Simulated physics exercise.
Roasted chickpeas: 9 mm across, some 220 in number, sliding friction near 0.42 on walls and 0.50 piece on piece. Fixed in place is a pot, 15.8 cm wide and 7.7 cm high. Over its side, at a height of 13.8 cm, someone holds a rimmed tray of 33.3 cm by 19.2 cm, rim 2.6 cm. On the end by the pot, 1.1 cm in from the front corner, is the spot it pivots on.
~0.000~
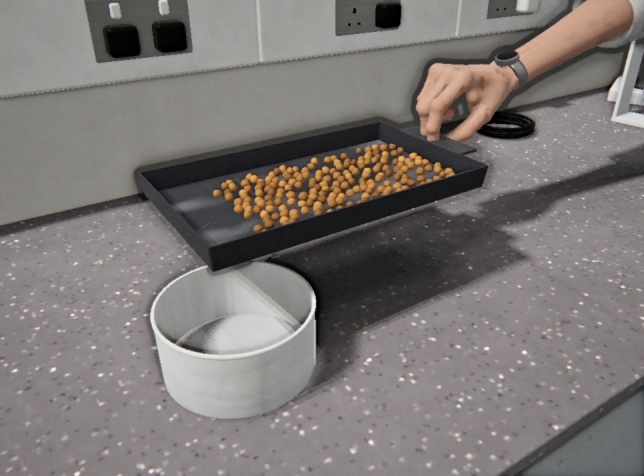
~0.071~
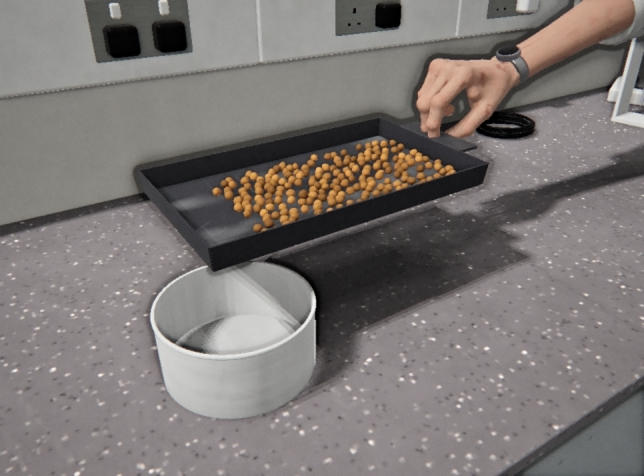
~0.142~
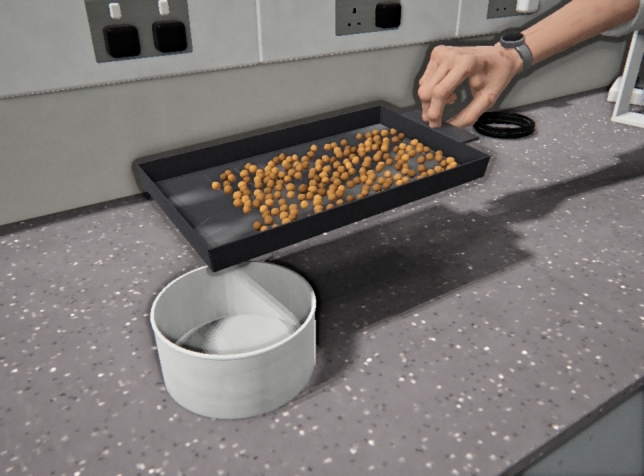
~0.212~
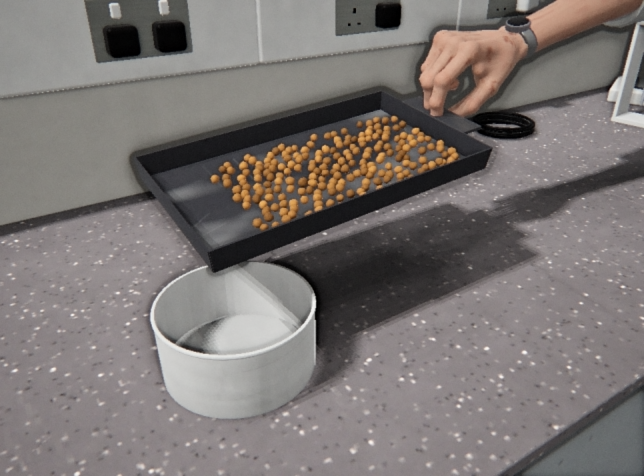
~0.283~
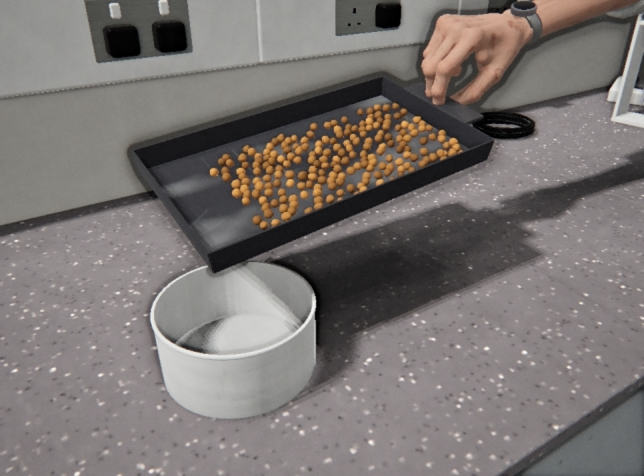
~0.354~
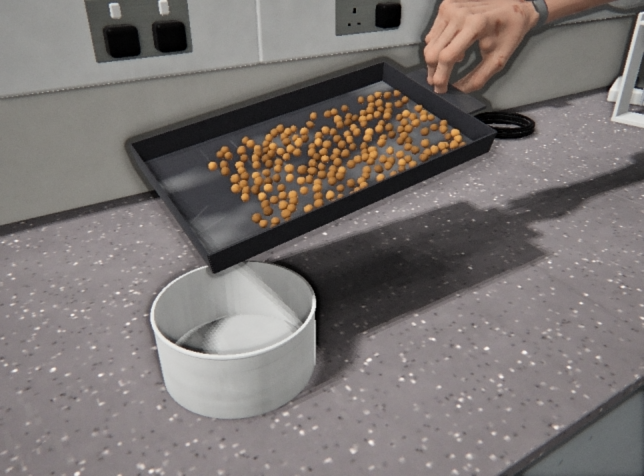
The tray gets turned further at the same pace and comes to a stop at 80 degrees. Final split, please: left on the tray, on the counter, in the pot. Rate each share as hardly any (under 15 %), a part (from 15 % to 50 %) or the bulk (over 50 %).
Tray: The bulk; counter: Hardly any; pot: Hardly any.
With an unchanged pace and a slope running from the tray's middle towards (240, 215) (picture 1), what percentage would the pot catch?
The share comes to about 0 in a hundred.
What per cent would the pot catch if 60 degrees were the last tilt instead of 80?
About 0 in a hundred would end up in the pot.
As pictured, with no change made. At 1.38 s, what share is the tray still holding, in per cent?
About 100%.
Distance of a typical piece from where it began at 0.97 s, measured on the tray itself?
Around 7 centimetres.
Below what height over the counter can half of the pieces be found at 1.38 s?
I'd put it near 22 cm.
After 0.97 s, tilt 46 degrees; the tray holds 100 %, the pot 0 %.
Then, at 1.38 s, tilt 66 degrees; the tray holds 100 %, the pot 0 %.
Then, at 1.87 s, tilt 80 degrees; the tray holds 100 %, the pot 0 %.
By 2.3 s all is still; tray 100 %, counter 0 %, pot 0 %.
